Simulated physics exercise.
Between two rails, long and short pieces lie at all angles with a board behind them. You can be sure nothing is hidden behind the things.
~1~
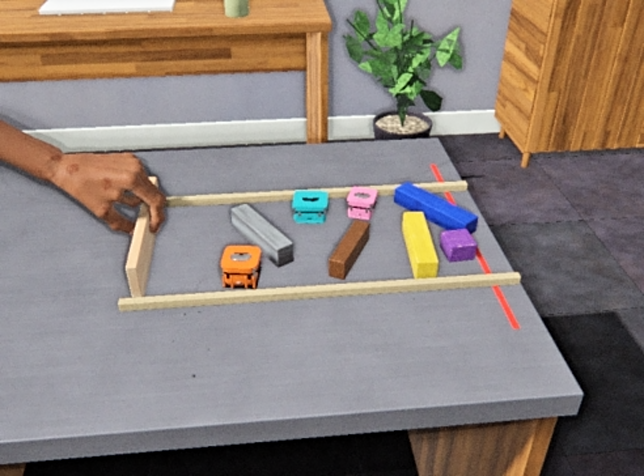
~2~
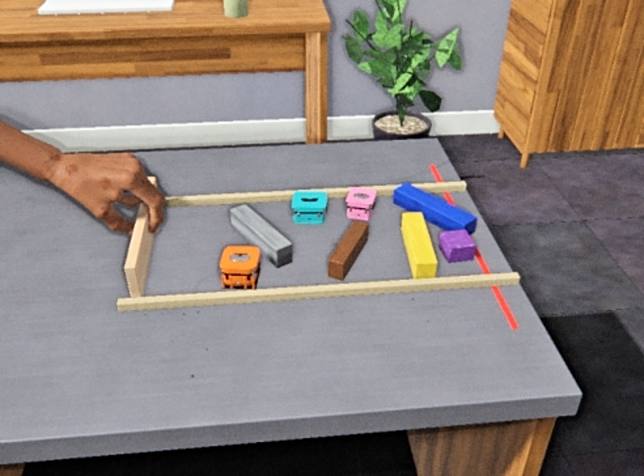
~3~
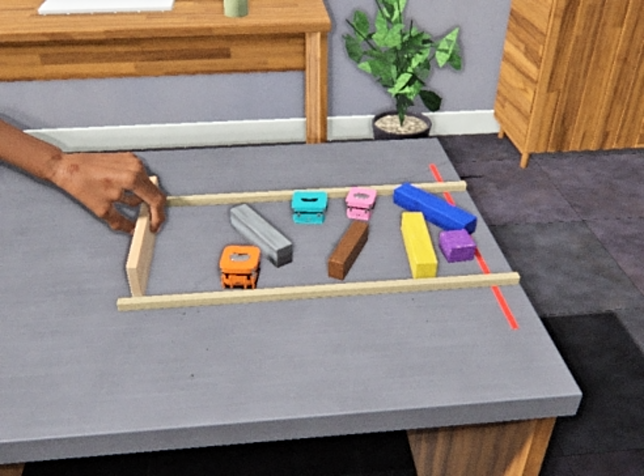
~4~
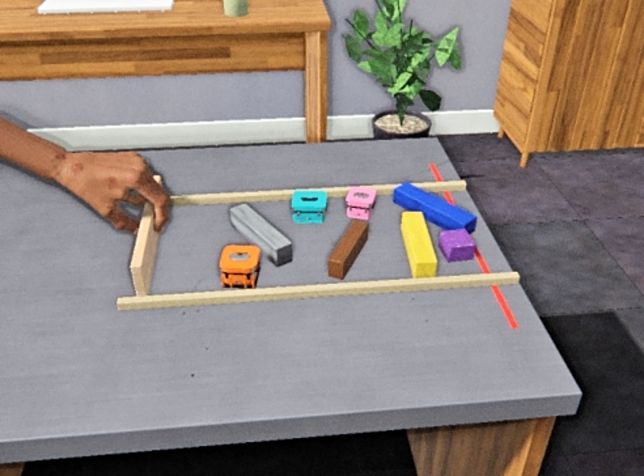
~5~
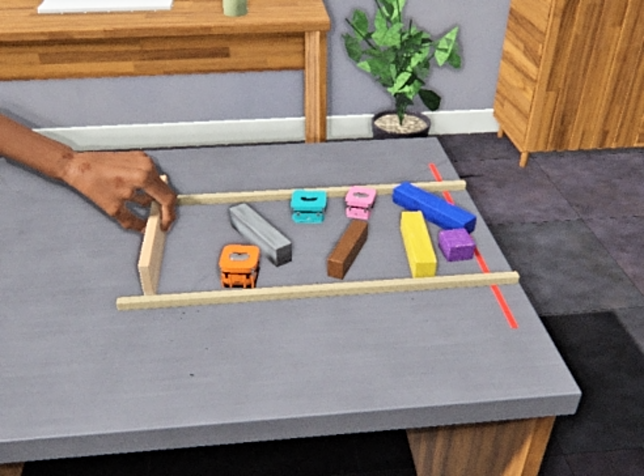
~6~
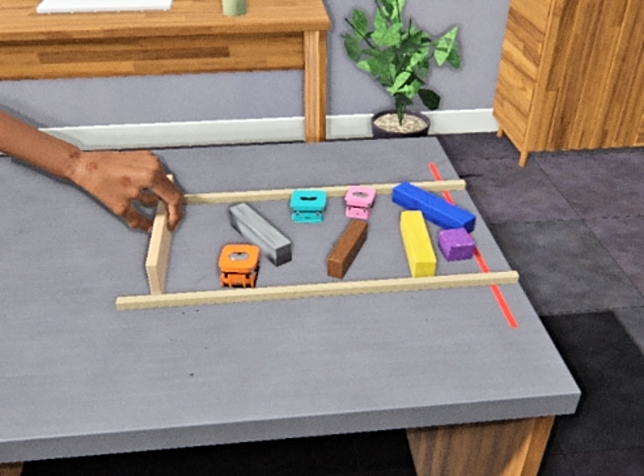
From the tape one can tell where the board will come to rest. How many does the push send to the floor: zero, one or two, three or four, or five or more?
The number gone is large: Five or more.
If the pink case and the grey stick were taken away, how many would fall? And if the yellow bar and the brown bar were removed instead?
4 for the first case, 3 for the second.
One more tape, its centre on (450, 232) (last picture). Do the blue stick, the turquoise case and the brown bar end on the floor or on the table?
The blue stick is gone. The turquoise case is still there. The brown bar is gone.
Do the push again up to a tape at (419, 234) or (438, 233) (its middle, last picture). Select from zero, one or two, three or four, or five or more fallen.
1 or 2; 3 or 4.
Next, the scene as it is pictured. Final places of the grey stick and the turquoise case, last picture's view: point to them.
Roughly (493, 223), and the other roughly (471, 193).
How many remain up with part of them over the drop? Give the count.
The overhang total is 3.
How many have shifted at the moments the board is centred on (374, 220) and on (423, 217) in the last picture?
That makes 8 at the first spot and 8 at the second.
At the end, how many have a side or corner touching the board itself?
3.
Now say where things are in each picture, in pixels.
In the first picture, purple block (458, 245); blue stick (434, 209); yellow bar (419, 244); board (146, 234); tape (467, 232).
In the second picture, blue stick (434, 210); pink case (361, 205).
In the third picture, yellow bar (418, 245); grey stick (261, 235).
In the fourth picture, purple block (457, 246); board (150, 233).
In the fifth picture, blue stick (433, 209); orange case (240, 267).
In the sixth picture, purple block (456, 245); blue stick (432, 209); yellow bar (417, 244); board (163, 232); tape (465, 231).
Soon after, none off yet; purple block at rest near (456, 245); blue stick at rest near (432, 209); yellow bar at rest near (417, 244).
Then, none off yet; purple block at rest near (456, 245); blue stick at rest near (432, 209); yellow bar moved a little near (429, 243).
Further on, one off so far; purple block falling near (512, 363); blue stick moved a little near (481, 206); yellow bar moved about its own width near (500, 234).
At rest, the number that fall off is five or more; fallen, brown bar, pink case, yellow bar, blue stick and purple block.
